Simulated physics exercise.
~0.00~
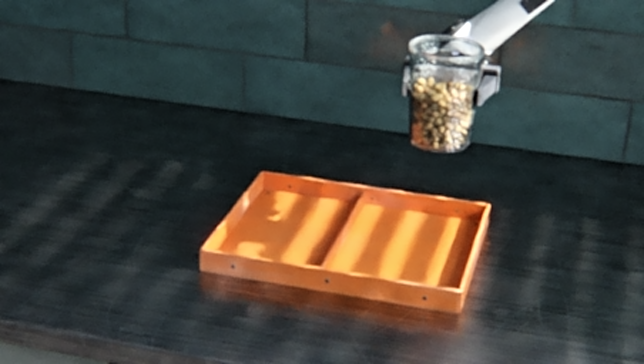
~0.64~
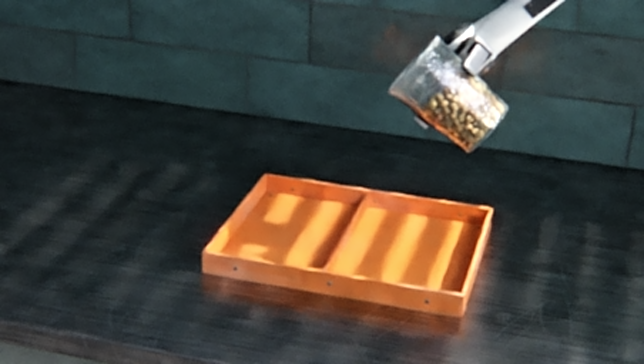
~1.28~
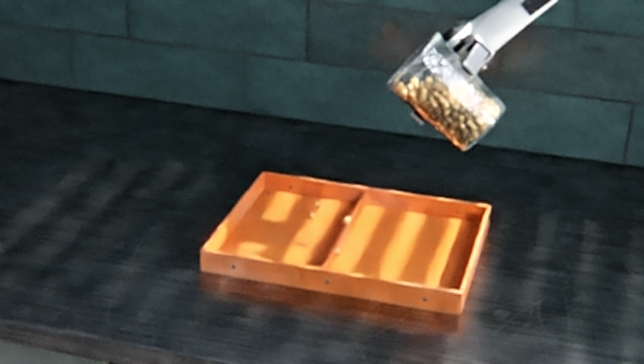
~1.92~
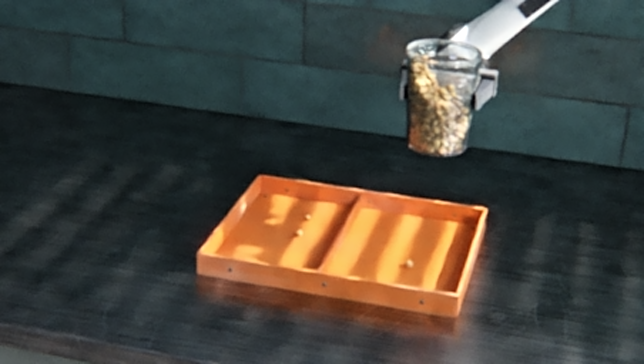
We see a robot gripper holding a clear container of dried chickpeas above a divided orange tray on a dark surface. It tips the container to the left, drops a few pieces into both parts of the tray, then returns upright, still mostly full.
